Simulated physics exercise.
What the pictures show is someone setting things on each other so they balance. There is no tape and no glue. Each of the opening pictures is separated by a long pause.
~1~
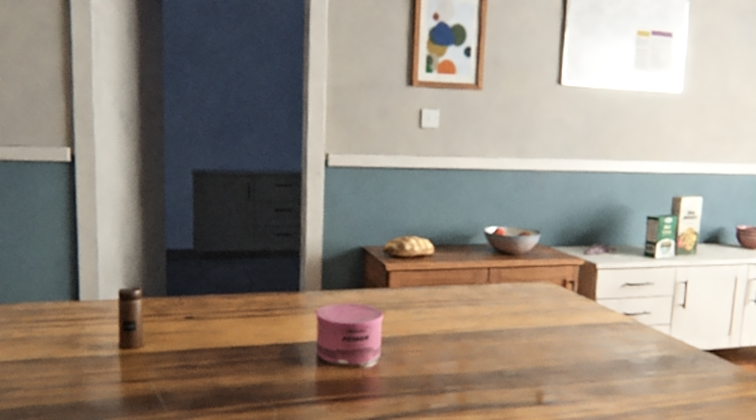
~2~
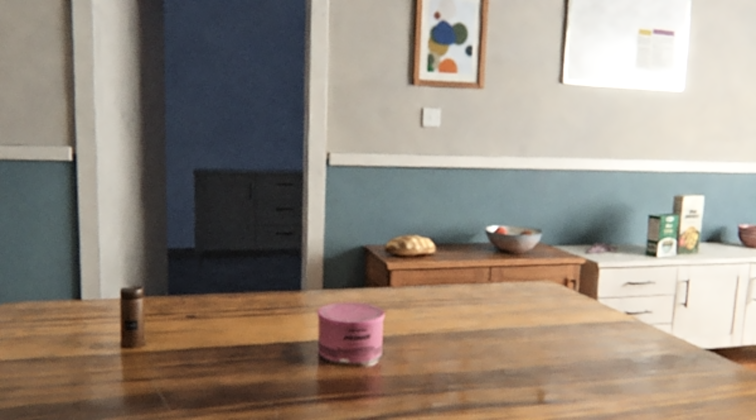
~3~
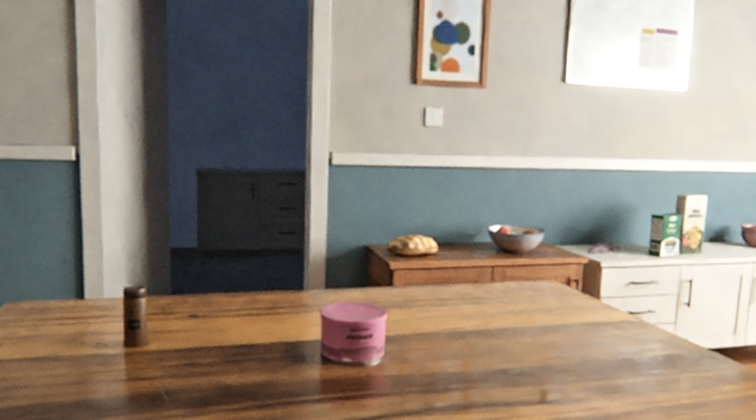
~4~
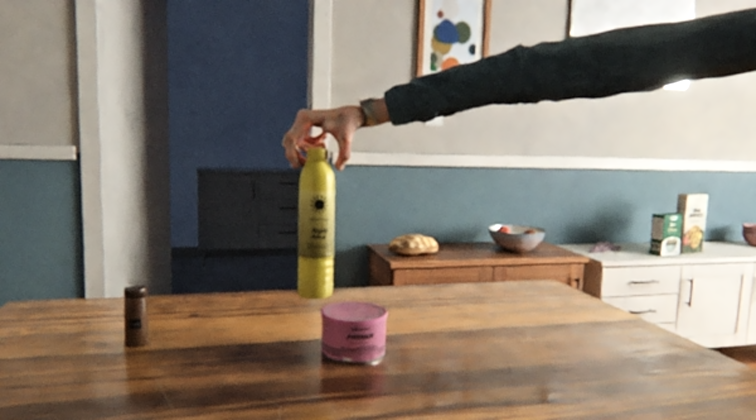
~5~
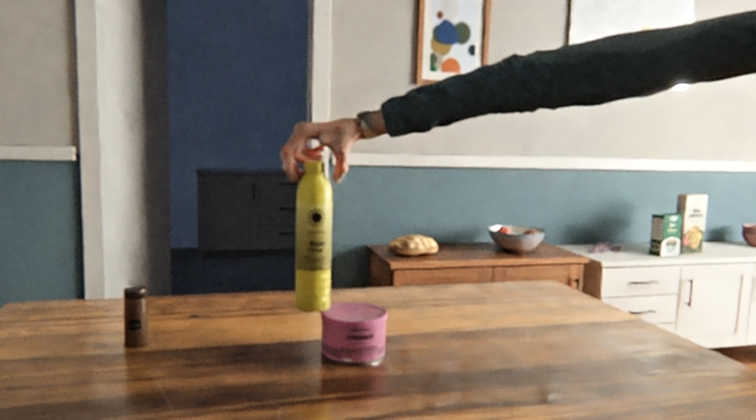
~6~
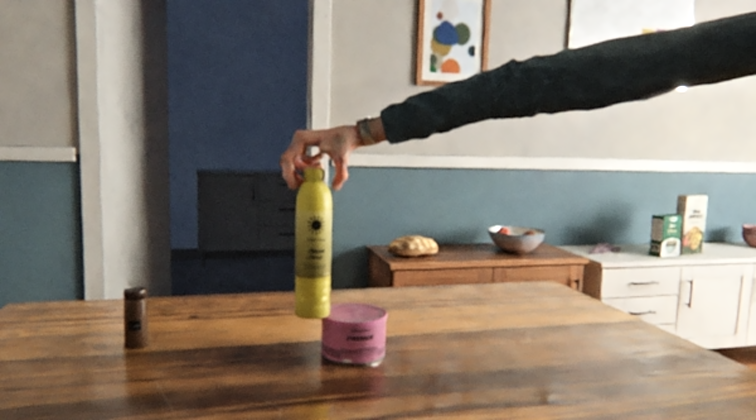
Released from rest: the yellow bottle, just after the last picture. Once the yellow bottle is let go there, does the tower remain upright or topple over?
Most likely the pile will not stay as built.
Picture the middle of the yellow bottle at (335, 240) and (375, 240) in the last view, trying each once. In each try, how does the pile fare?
With the first placement the pile remains stable, with the second it remains stable.
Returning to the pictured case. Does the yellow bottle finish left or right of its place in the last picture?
As we see it, to our left.
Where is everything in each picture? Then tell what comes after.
In the first picture, the last thing is not in view yet; pink tub (349, 333).
In the second picture, the last thing is not in view yet; pink tub (351, 332).
In the third picture, the last thing is not in view yet; pink tub (353, 332).
The fourth picture shows on its way; yellow bottle (316, 223); pink tub (354, 331).
The fifth picture shows on its way; yellow bottle (314, 235); pink tub (354, 332).
The sixth picture shows in place under the hand; yellow bottle (313, 243); pink tub (354, 333).
Then, 0.40 s on from there, yellow bottle now fallen.
Then, 0.50 s on from there, things are still on the move.
Then, 0.70 s on from there, nothing new.
In the end, fallen, yellow bottle; the other 2 unmoved. At the end, from the last picture's camera, yellow bottle near (224, 346). The pile comes apart.
